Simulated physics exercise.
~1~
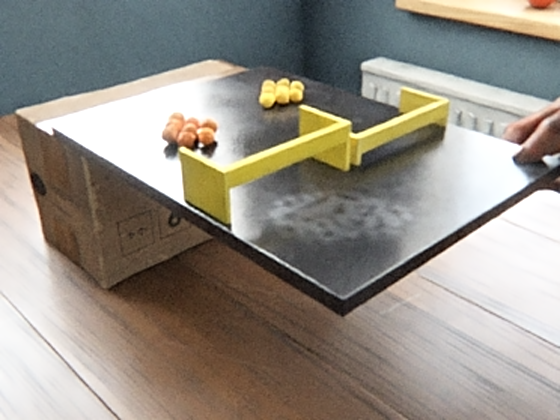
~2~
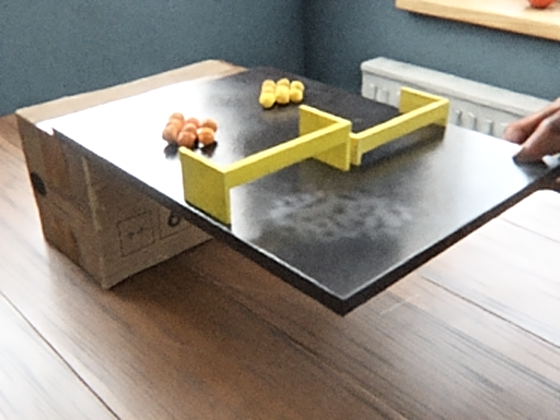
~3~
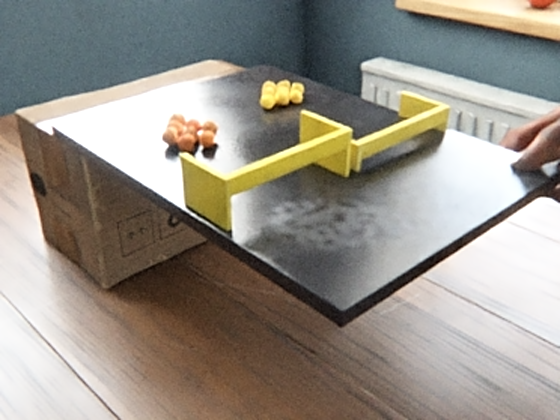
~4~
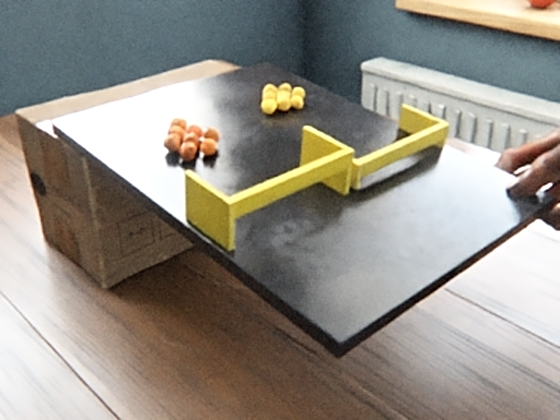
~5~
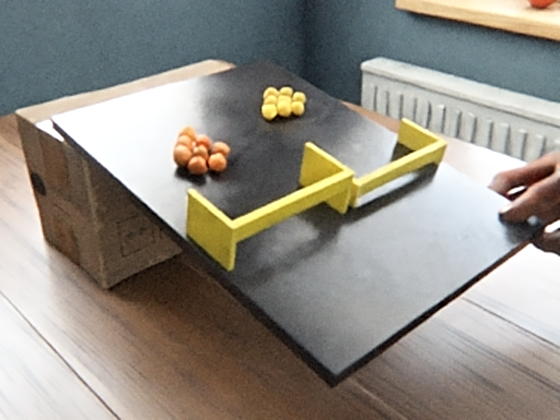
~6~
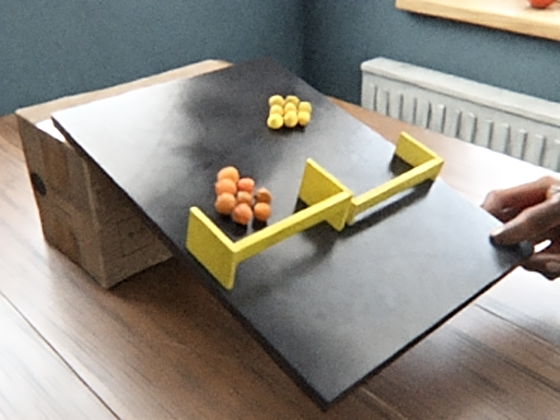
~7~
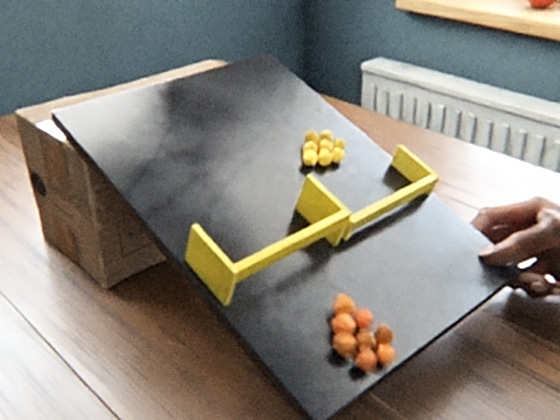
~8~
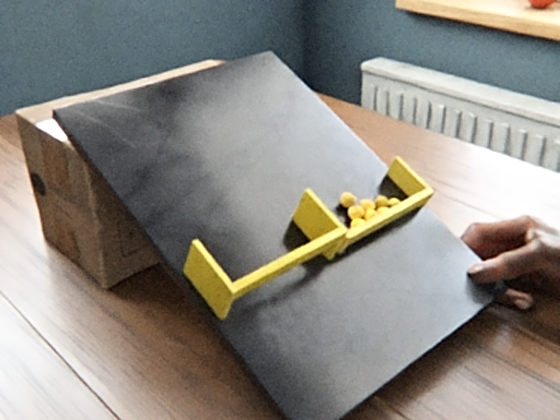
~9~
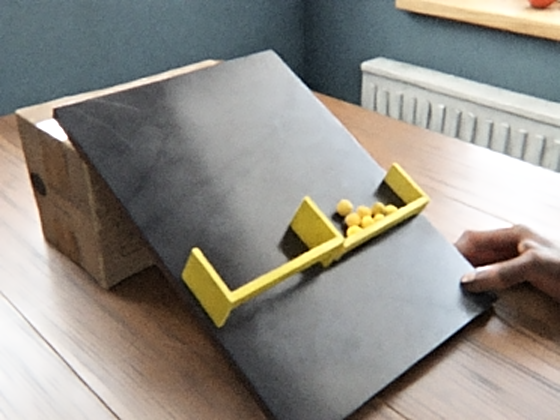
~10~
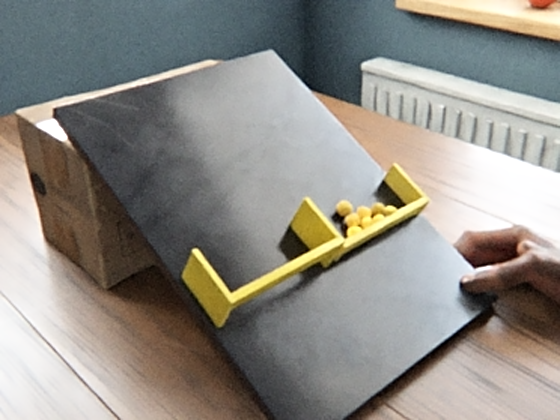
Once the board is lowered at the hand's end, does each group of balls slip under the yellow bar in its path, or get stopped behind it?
The orange balls slip under the front bar and go out of view. The yellow balls are stopped by the back bar and stay gathered behind it.
